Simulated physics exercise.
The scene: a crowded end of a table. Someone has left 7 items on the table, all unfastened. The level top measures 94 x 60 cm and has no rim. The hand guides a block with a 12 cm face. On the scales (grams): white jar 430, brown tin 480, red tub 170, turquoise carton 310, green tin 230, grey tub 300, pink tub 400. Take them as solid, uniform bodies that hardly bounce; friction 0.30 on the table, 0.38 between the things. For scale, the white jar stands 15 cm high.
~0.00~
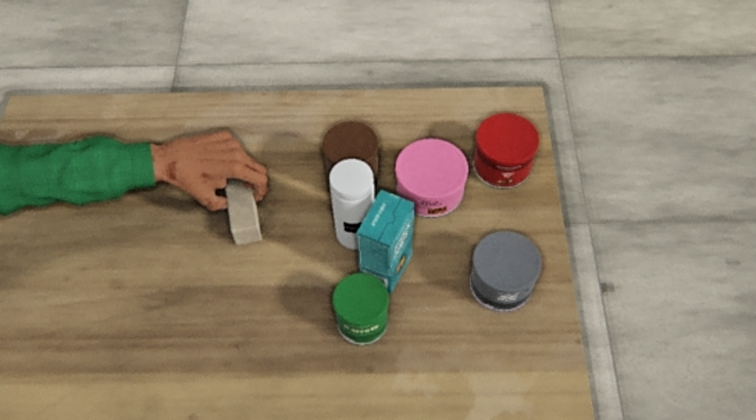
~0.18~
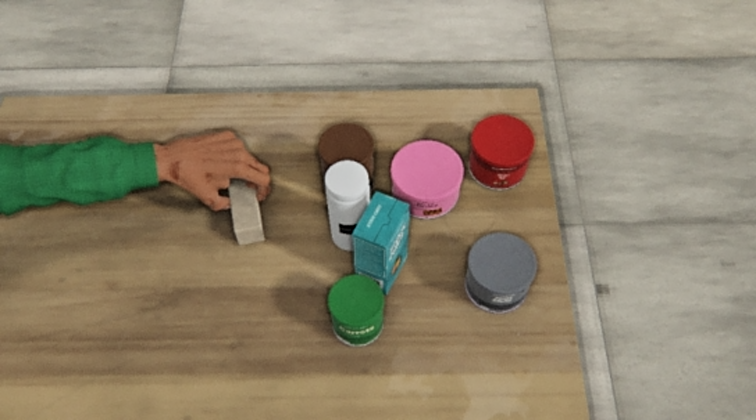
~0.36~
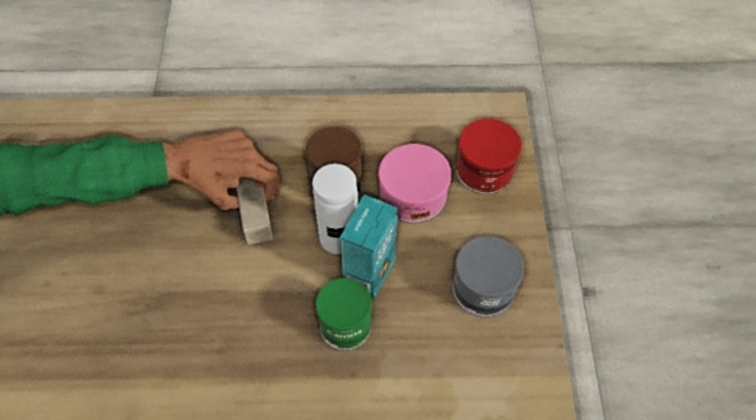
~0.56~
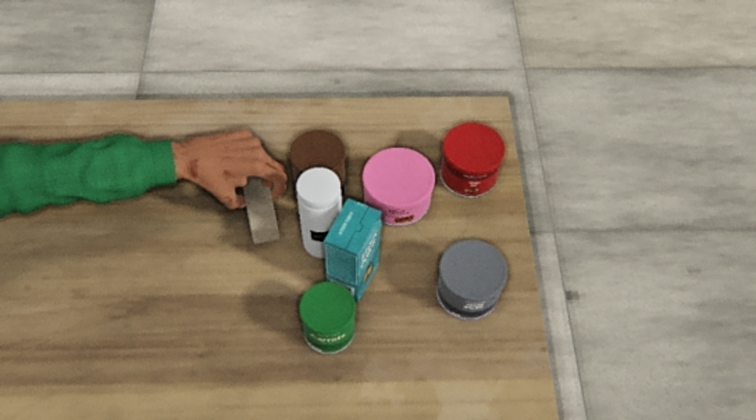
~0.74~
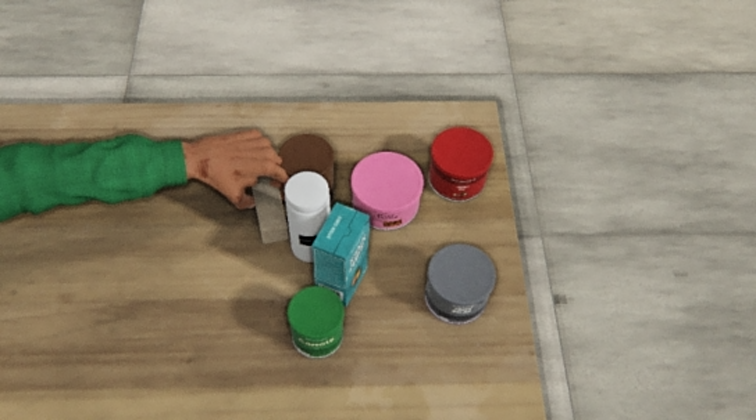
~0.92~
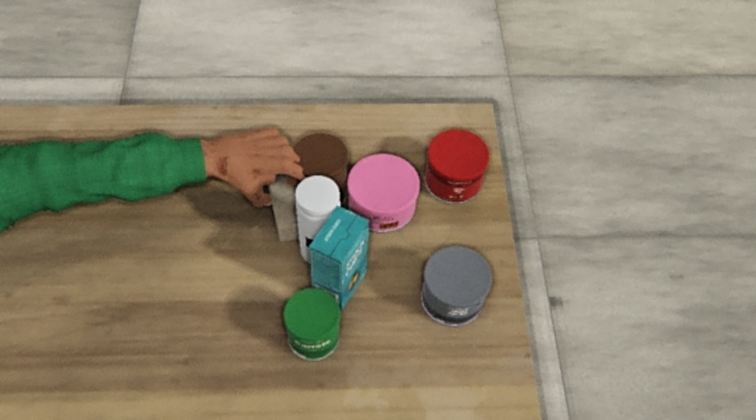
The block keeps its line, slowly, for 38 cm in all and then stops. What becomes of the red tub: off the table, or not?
The red tub falls off the table.
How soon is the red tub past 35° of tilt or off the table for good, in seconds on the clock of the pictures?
At about 2.2 s.
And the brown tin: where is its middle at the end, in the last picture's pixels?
Around (460, 137).
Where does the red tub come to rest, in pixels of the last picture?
Around (535, 334).
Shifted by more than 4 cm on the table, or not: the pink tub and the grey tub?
The pink tub ends elsewhere; the grey tub holds its spot.
Around 1.72 s, block slid 29 cm; red tub shifted 3 cm near (474, 162); brown tin shifted 17 cm; pink tub shifted 8 cm.
Around 2.42 s, block slid 38 cm; red tub now off the table; pink tub shifted 16 cm; brown tin shifted 26 cm.
Finally (2.9 s), off the table, red tub; not toppled but over 4 cm from the start, brown tin and pink tub; the other 4 still in place (within 4 cm). Final places as that camera would see them, red tub near (534, 334).
